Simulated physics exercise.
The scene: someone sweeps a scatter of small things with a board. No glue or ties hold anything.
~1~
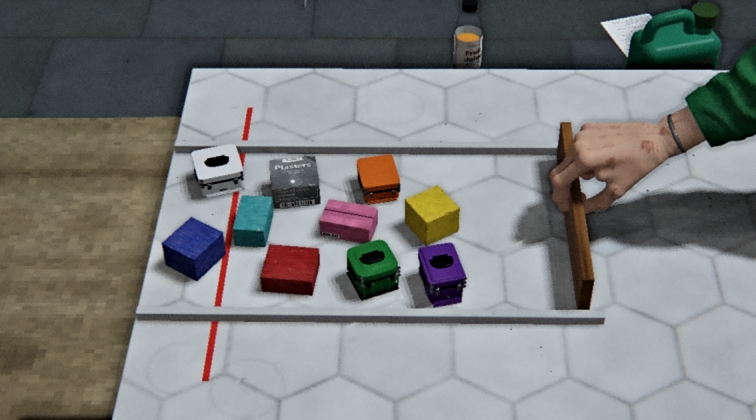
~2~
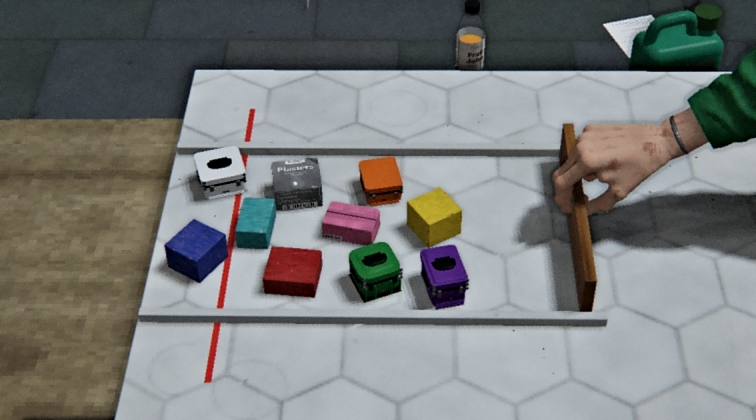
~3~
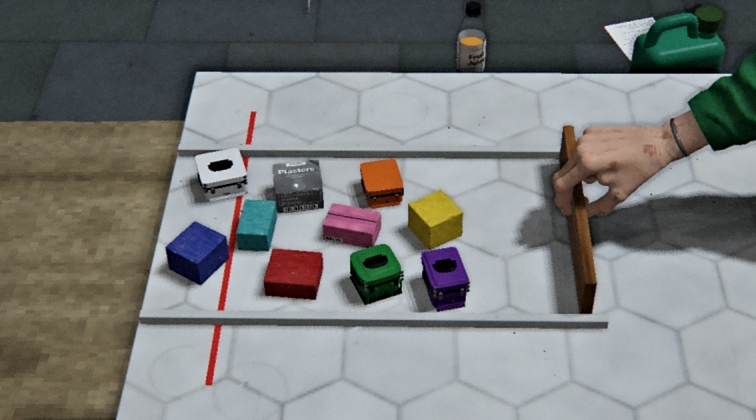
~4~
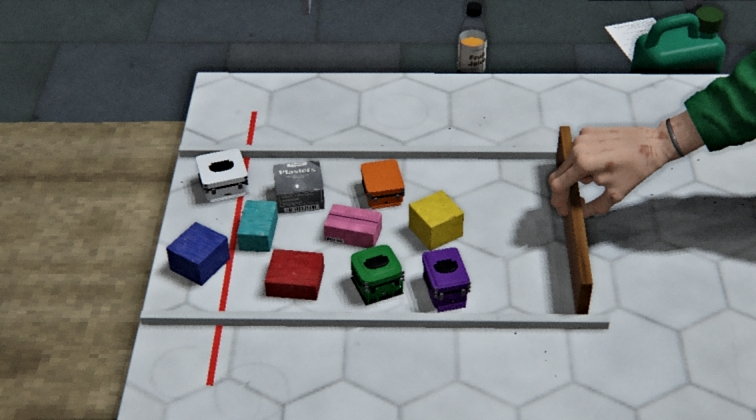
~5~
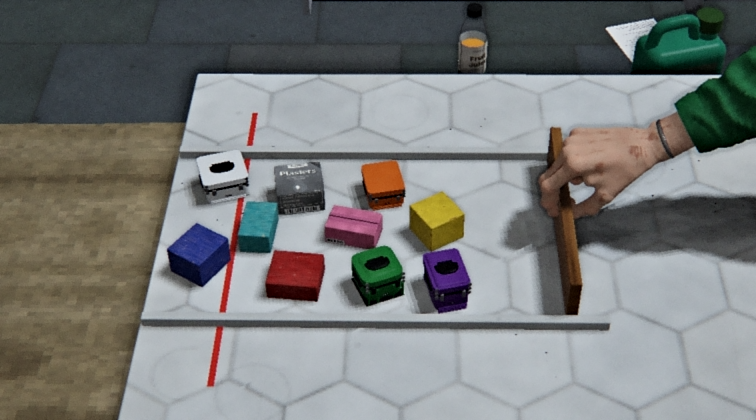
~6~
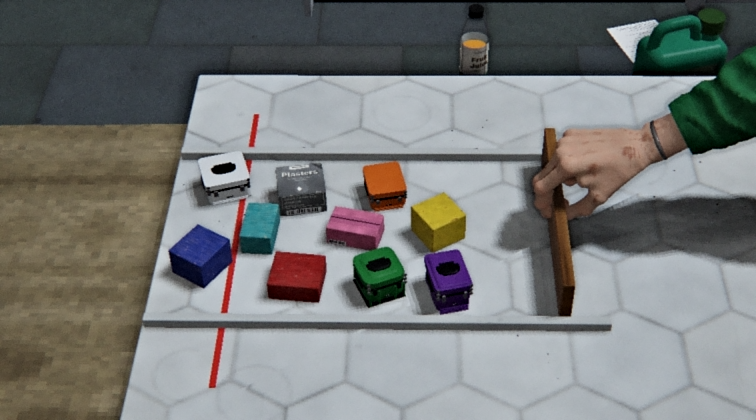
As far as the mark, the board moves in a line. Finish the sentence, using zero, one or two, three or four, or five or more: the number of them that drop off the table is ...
The number that drop off the table is three or four.
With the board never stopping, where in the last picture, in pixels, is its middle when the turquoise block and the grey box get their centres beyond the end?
Roughly (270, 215); roughly (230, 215).
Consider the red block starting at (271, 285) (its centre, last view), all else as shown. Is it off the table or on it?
From that start, the object then does not stay.
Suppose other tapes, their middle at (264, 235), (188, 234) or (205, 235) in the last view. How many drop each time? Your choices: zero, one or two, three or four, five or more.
Counts for the three spots in order: Three or four; five or more; 5 or more.
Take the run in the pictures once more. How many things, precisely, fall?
Result - number fallen: 4.
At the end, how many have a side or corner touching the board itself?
Tally at the end: 3.
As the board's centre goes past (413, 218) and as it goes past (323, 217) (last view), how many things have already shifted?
That gives 4 for the first and 10 for the second.
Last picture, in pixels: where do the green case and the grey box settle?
(171, 273) and (181, 188), approximately.
Soon after, none off yet; blue block at rest near (201, 256); white case at rest near (225, 179); turquoise block at rest near (260, 228).
Then, none off yet; blue block tipped well over near (133, 258); white case moved about its own width near (183, 176); turquoise block moved well along near (177, 221).
At rest, the number that fall off is three or four; fallen, red block, turquoise block, white case and blue block.
